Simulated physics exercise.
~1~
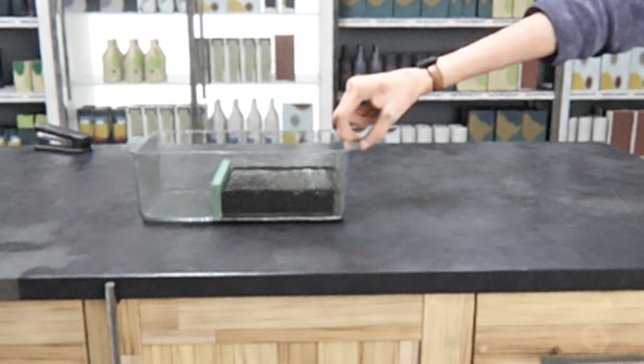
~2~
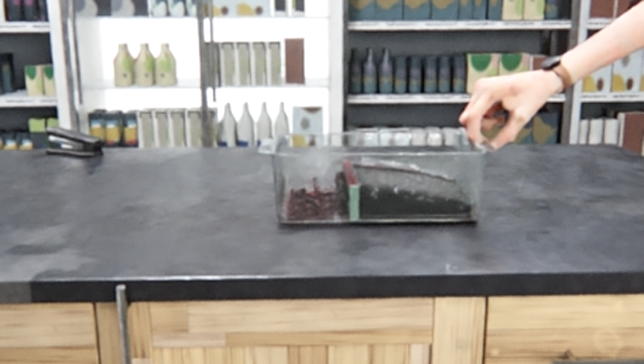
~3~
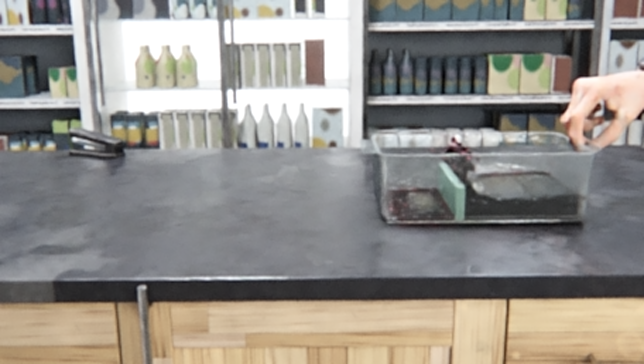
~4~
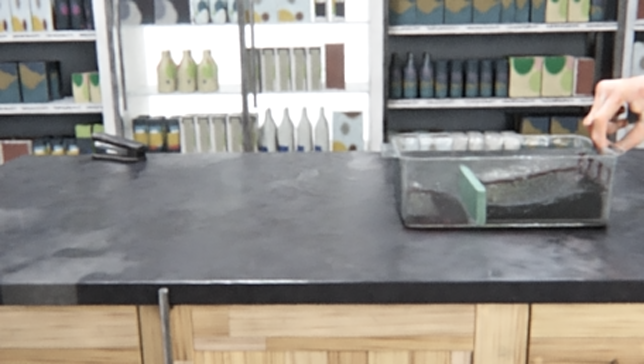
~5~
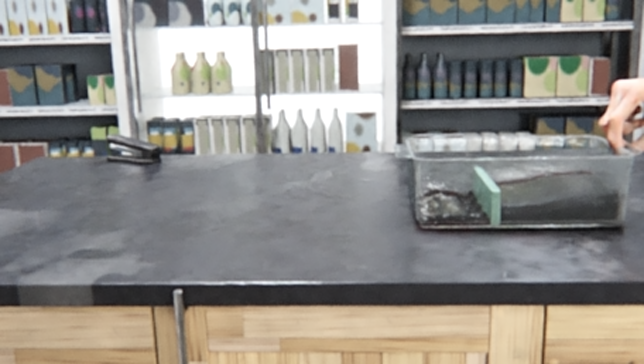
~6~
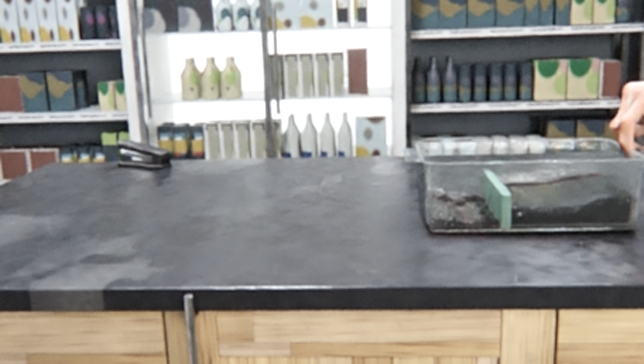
A hand gripped the rim of a clear glass tub with a green divider and pulled it rightward along a dark countertop, the dark liquid inside sloshing, until the tub rested near the right side with some liquid left of the divider.
